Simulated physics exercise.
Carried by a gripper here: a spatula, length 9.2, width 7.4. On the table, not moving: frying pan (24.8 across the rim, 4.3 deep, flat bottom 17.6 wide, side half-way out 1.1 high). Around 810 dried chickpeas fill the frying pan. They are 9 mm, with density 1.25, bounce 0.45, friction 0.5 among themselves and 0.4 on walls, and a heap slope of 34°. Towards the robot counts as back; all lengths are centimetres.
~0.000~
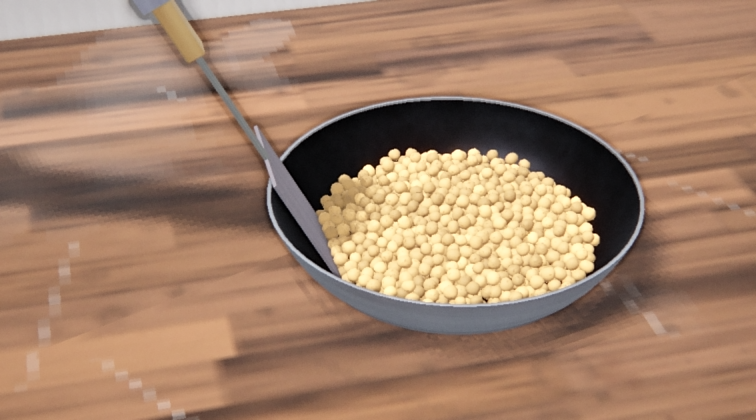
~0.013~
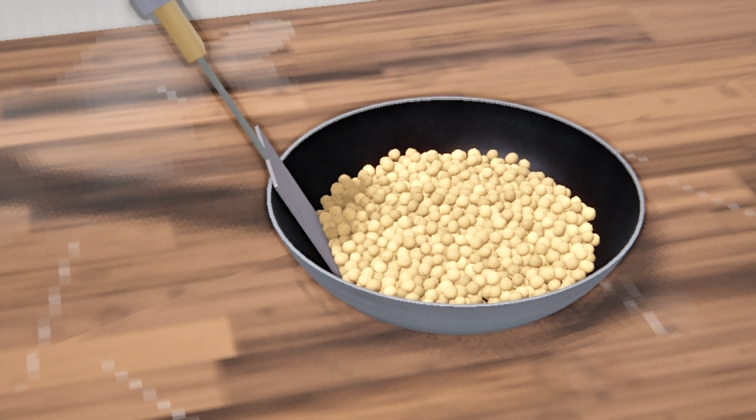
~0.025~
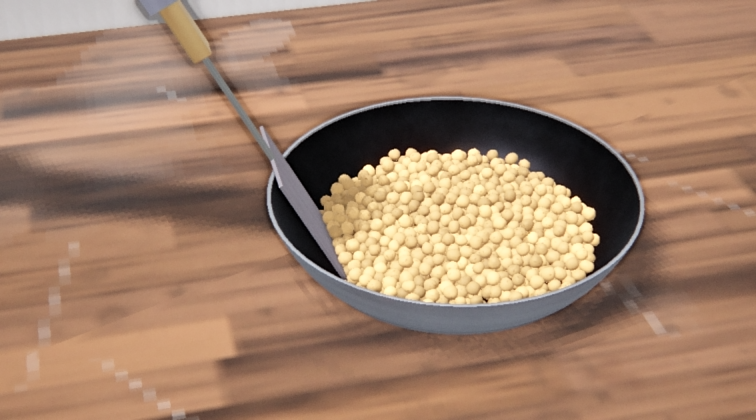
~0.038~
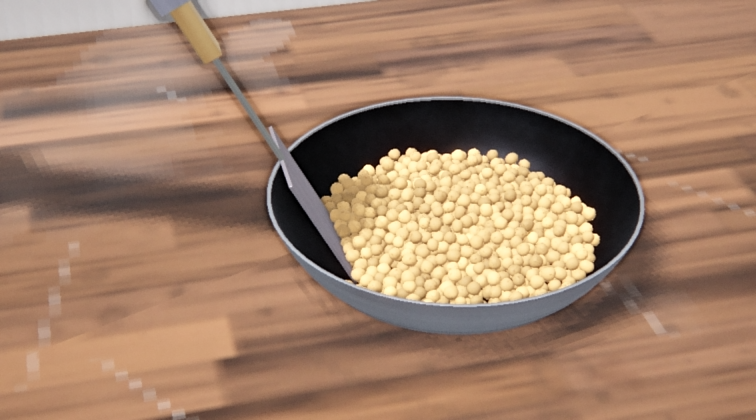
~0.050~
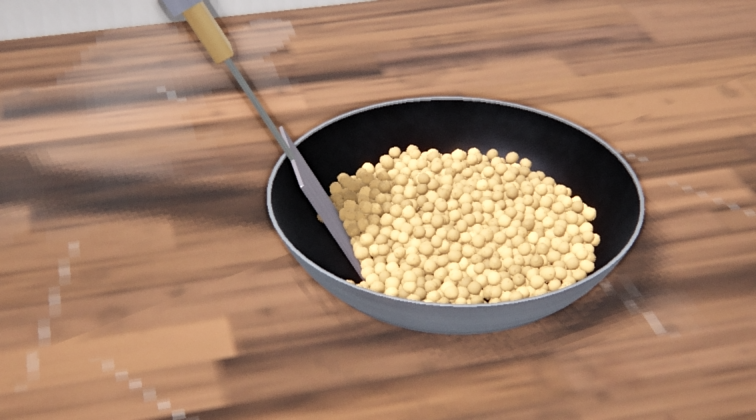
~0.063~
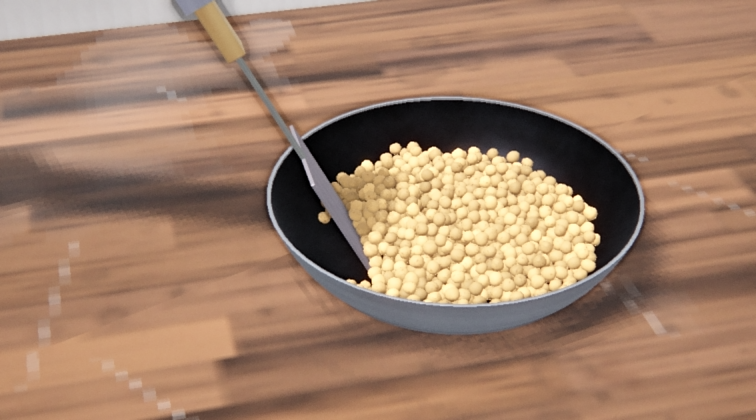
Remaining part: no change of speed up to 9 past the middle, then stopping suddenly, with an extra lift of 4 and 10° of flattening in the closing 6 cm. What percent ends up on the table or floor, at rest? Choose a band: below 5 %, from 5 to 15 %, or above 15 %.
That share falls between 5 and 15 %.
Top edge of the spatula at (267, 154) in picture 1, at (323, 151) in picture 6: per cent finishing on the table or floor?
Near 15 in a hundred.
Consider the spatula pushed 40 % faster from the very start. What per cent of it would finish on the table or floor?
It would be near 15 per cent.
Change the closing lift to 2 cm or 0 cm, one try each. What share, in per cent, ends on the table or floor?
You'd get some 15 per cent with the first setting and some 10 per cent with the second.
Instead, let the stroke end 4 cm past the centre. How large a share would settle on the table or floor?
In that case about 0 percent ends on the table or floor.
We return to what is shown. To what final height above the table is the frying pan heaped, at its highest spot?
Close to 5.0 centimetres high.
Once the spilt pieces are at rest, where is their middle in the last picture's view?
(712, 196).
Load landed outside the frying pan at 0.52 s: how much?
Roughly 8 percent.
By 0.17 s, sloping 64°, highest piece 4 above the table; 809 in the frying pan.
By 0.27 s, sloping 61°, highest piece 5 above the table; 809 in the frying pan.
By 0.52 s, sloping 54°, highest piece 5 above the table; 739 in the frying pan, 70 on the table or floor.
By 1.57 s, sloping 54°, highest piece 5 above the table; 739 in the frying pan, 70 on the table or floor.
Final count, 739 in the frying pan, 70 on the table or floor. That is 9 % on the table or floor.
